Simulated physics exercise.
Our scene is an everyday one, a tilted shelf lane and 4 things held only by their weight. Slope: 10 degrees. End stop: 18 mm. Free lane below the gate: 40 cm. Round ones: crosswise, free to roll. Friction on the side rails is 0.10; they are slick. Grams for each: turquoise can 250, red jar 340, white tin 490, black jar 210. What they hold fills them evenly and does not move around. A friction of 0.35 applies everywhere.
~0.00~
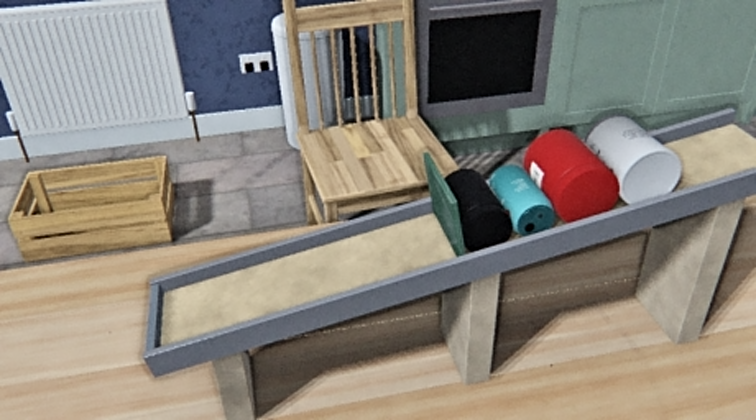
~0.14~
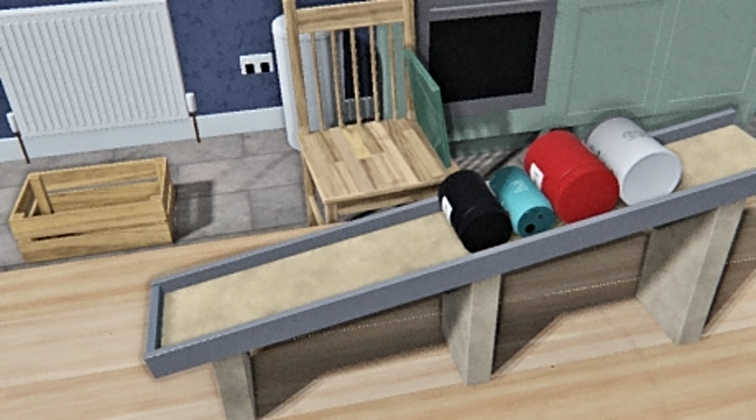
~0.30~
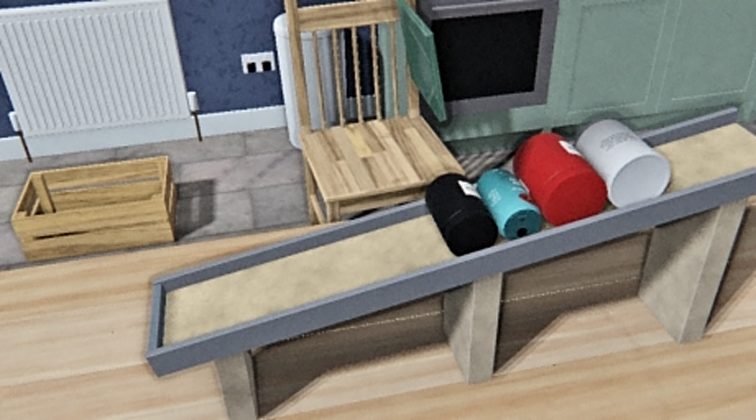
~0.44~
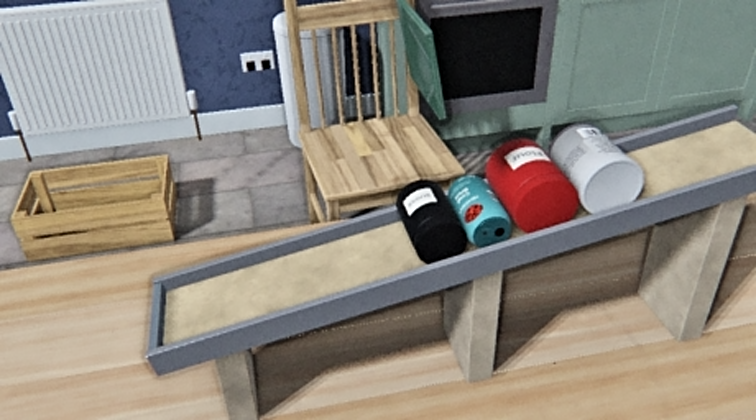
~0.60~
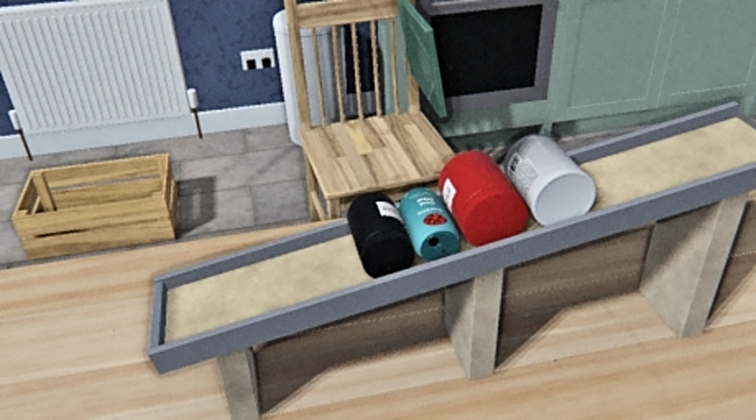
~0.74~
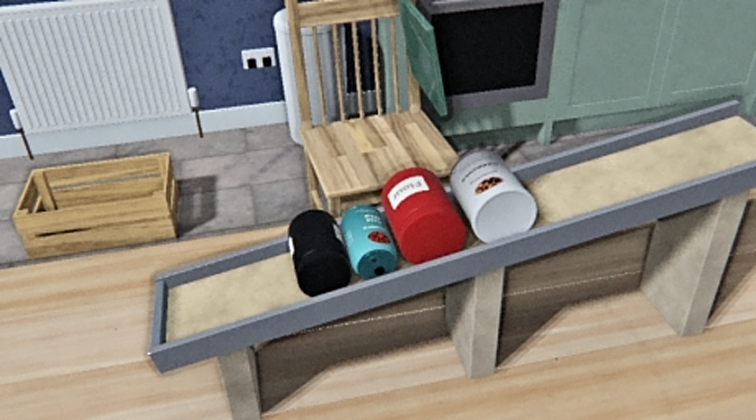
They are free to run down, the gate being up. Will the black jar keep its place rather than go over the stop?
My guess is it escapes.
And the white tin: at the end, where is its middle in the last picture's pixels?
Roughly pixel (286, 258).
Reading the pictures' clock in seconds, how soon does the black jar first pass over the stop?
Answer: About 1.1 s.
After 0.84 s, leader 11 cm from the stop; black jar near (265, 270).
After 1.04 s, black jar near (148, 289).
After 1.24 s, black jar now over the stop; turquoise can halted; red jar halted.
In the end (1.6 s), over the stop, black jar; the other 3 in the lane.
